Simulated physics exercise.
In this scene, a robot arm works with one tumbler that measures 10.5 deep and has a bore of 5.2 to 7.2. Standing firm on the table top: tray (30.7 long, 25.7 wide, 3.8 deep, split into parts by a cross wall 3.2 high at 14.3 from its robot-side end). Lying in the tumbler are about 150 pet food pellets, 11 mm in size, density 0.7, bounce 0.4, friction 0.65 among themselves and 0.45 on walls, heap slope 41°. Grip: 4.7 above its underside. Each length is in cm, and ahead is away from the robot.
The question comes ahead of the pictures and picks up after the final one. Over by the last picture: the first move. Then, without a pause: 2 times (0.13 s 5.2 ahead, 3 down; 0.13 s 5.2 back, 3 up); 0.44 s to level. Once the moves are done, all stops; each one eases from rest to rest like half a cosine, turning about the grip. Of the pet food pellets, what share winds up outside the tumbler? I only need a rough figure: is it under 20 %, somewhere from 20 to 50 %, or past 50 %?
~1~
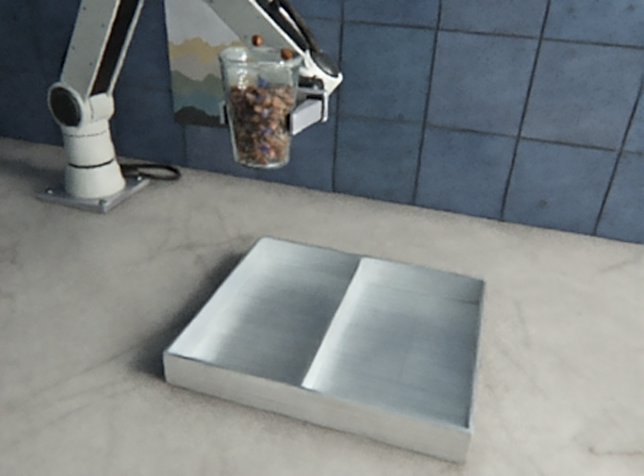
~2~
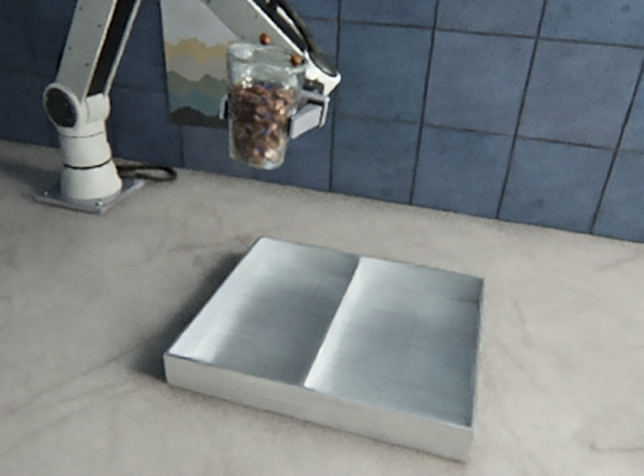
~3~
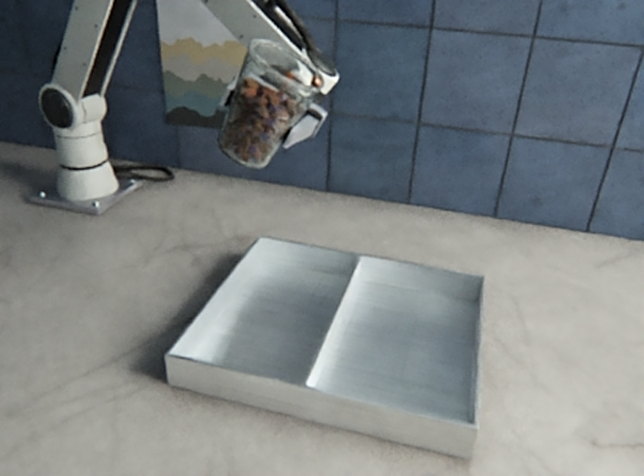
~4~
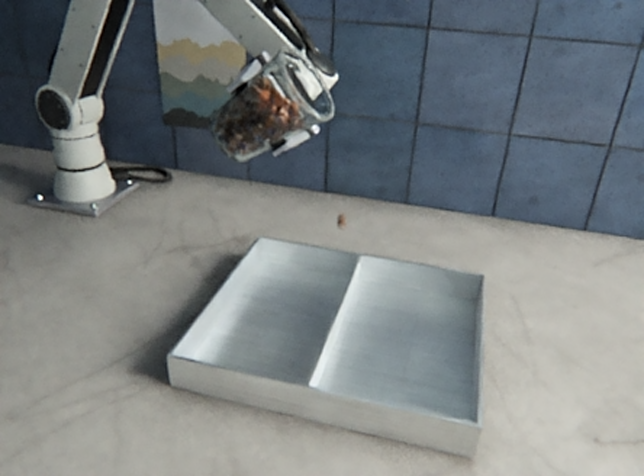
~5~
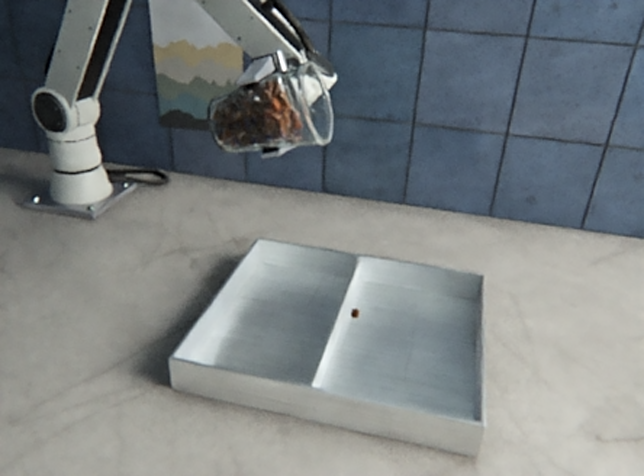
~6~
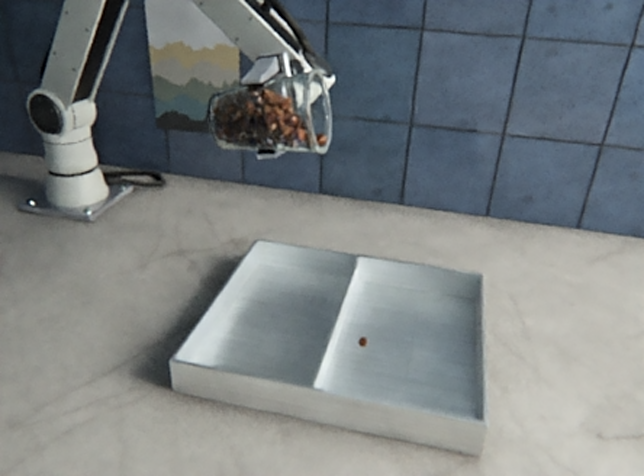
Roughly, it is somewhere from 20 to 50 %.
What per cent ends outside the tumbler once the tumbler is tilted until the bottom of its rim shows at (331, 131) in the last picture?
Roughly 10 percent, give or take.
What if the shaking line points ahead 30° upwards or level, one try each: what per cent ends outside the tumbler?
I'd say close to 95 percent for the first and close to 75 percent for the second.
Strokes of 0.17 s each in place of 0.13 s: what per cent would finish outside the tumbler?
Estimate for that case: 15 %.
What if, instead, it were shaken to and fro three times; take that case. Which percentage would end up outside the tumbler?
It would be near 40 per cent.
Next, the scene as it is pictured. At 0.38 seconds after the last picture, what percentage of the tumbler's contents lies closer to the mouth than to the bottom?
45 %.
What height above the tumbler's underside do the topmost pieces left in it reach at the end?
8.0 cm.
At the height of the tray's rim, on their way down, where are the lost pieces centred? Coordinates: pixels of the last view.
Near (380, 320).
Then, 0.38 s on, tilted 79° forward, highest piece 25 above the table; 134 in the tumbler, 15 in the far-side part, 1 in the robot-side part, 4 in flight or on a rim.
Then, 0.77 s on, tilted 32° forward, highest piece 30 above the table; 105 in the tumbler, 37 in the far-side part, 10 in the robot-side part, 2 on the table or floor.
Then, 1.16 s on, level, highest piece 30 above the table; 105 in the tumbler, 37 in the far-side part, 10 in the robot-side part, 2 on the table or floor.
Then, 2.21 s on, level, highest piece 30 above the table; 105 in the tumbler, 37 in the far-side part, 10 in the robot-side part, 2 on the table or floor.
In the end, 105 in the tumbler, 37 in the far-side part, 10 in the robot-side part, 2 on the table or floor. That is 32 % outside the tumbler.
